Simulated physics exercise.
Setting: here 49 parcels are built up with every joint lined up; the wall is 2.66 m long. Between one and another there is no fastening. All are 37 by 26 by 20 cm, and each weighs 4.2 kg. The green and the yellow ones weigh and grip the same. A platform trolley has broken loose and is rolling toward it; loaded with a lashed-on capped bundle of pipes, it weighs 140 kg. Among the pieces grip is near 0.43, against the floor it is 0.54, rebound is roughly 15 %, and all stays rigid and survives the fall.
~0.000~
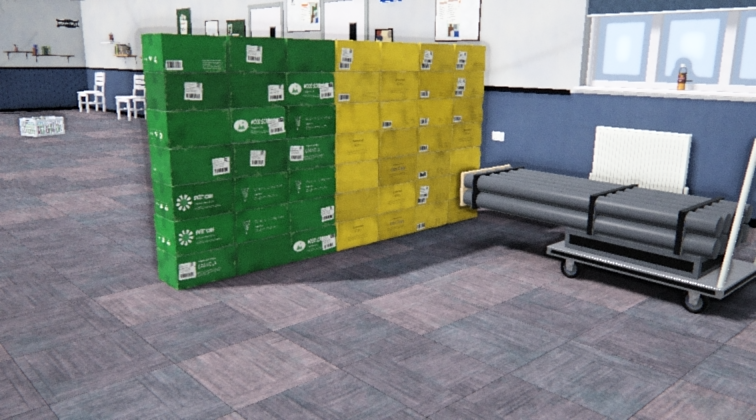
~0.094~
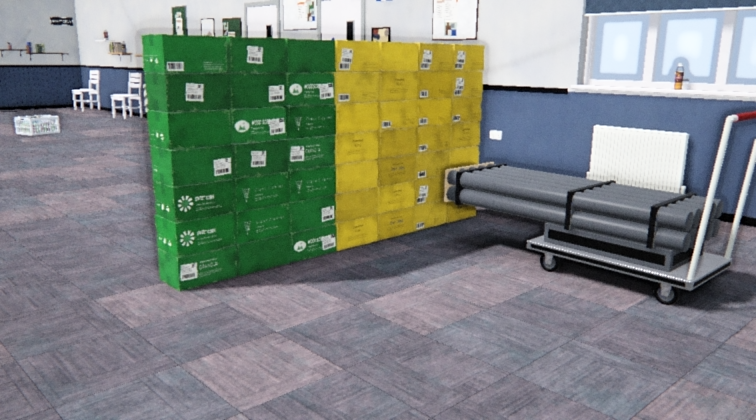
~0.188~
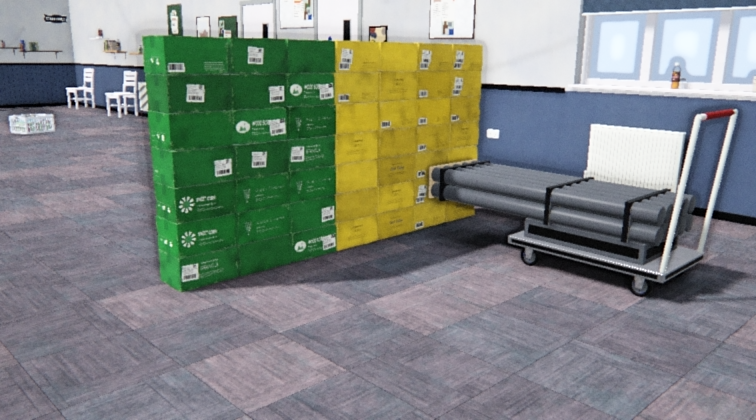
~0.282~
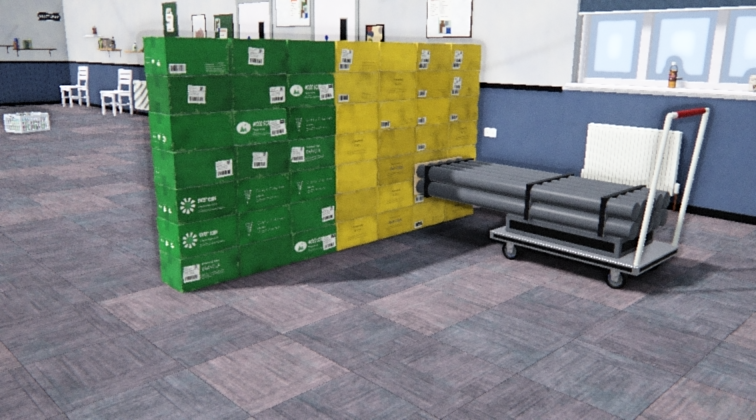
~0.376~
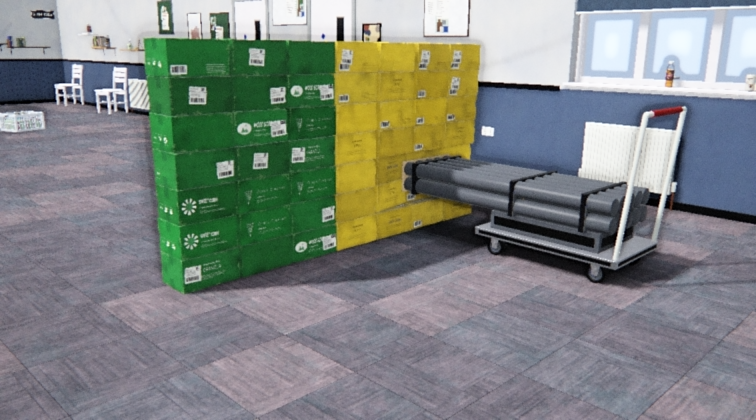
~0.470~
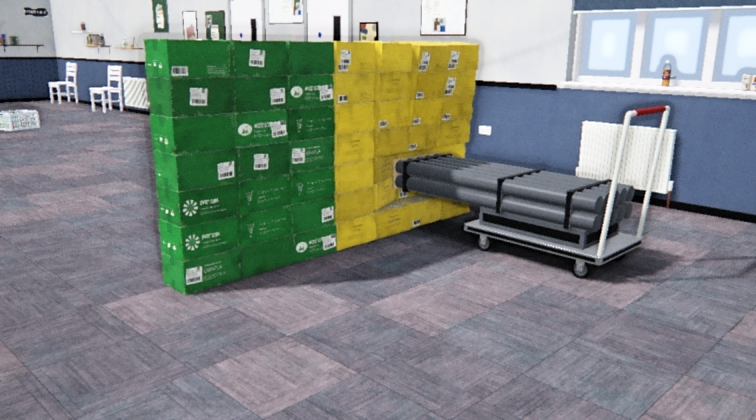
To begin with, a platform trolley carrying strapped grey pipes rolls leftward toward a neatly stacked wall of green and yellow boxes, which stands still. The pipe ends then reach the yellow section and push into it, and several yellow boxes shift and lean slightly while the green side looks almost unchanged.
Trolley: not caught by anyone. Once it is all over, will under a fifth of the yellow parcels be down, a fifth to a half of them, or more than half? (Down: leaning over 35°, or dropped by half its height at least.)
My prediction: The part down will be larger than half.
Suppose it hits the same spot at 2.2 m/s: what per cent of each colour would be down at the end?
In that case yellow 60, green 0 per cent.
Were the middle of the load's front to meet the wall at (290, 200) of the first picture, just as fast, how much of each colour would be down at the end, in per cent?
The yellow ones would be 0 per cent down and the green ones 60 per cent.
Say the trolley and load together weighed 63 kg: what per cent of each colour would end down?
Colour by colour that makes yellow 20, green 0 percent.
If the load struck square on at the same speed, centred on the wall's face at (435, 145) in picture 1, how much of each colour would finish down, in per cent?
Per cent down - yellow: 60, green: 0.
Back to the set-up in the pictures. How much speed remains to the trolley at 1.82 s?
Something like 0.1 m/s, I'd say.
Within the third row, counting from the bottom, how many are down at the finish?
Exactly 3 finish down.
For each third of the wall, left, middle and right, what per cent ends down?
From the left: 0, then 30, then 90 percent.
After 0.78 s, load 35 cm past the wall's line, still rolling; 2 of the 28 yellow parcels down (2 of 49 in all colours); top yellow parcel 14 cm from its place.
After 1.24 s, load 54 cm past the wall's line, still rolling; 12 of the 28 yellow parcels down (12 of 49 in all colours); top yellow parcel 21° from how it stood, 9 cm lower.
After 1.82 s, load 68 cm past the wall's line, still rolling; 18 of the 28 yellow parcels down (18 of 49 in all colours); top yellow parcel upside down.
In the end (3.3 s), load 71 cm past the wall's line, stopped; 18 of the 28 yellow parcels down (18 of 49 in all colours); top yellow parcel on its side; top green parcel unmoved. That is 64 per cent. From the last view, middles, top yellow parcel near (278, 158), top green parcel near (188, 58).
